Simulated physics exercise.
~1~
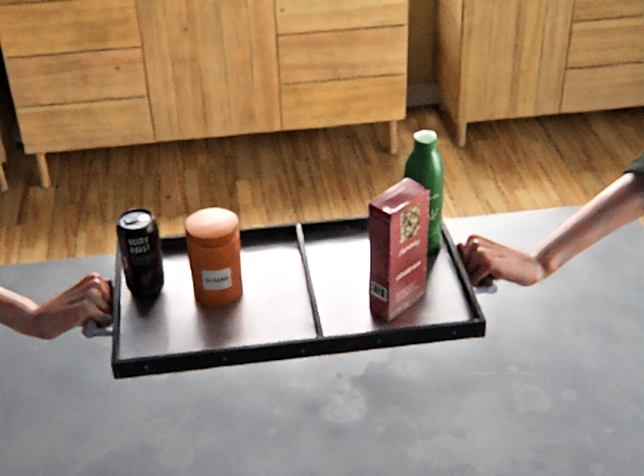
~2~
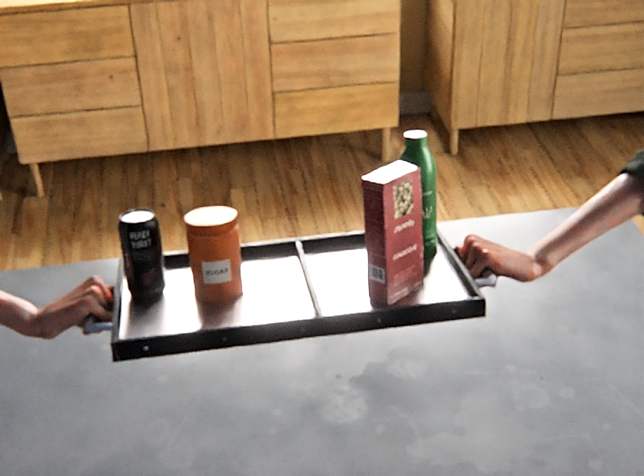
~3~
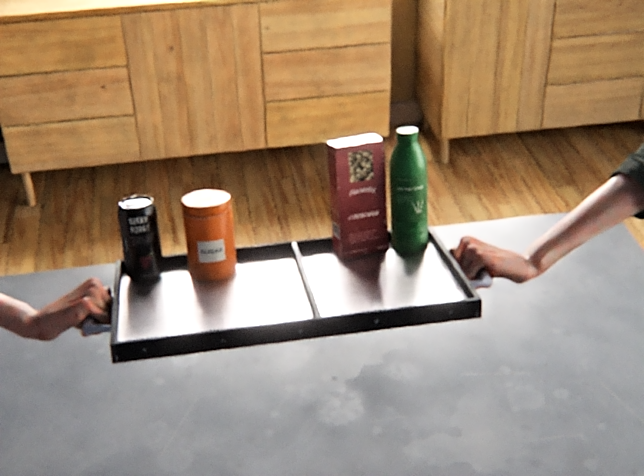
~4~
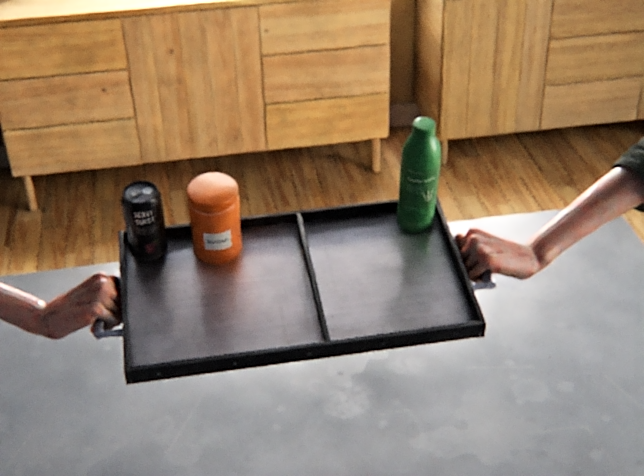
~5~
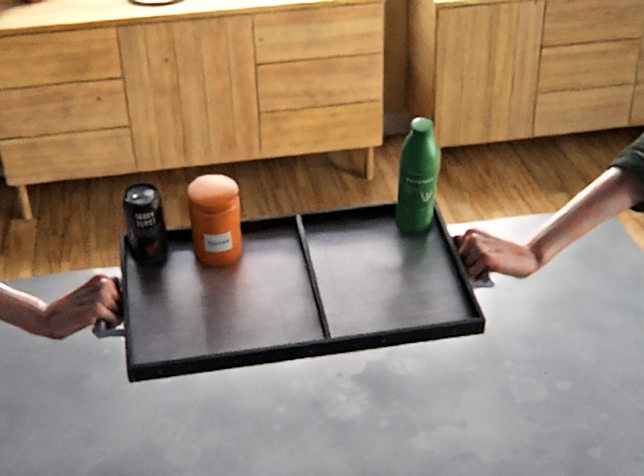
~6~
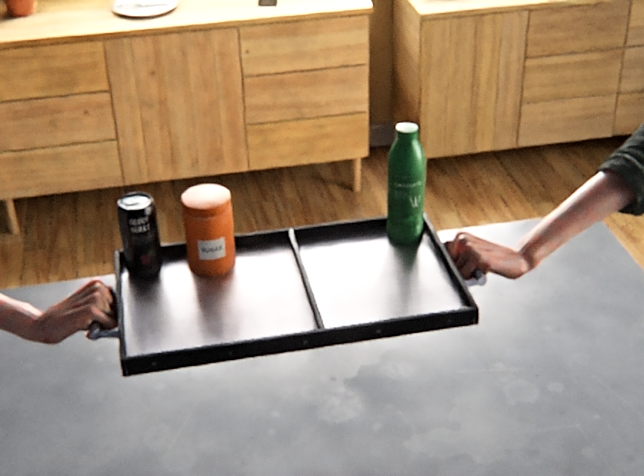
Over a grey table, two hands tilted a black tray away from the viewer, sending a red packet sliding to the far edge and out of sight, then tipped it back and levelled it, leaving the black can, orange jar and green bottle standing near the far rim.
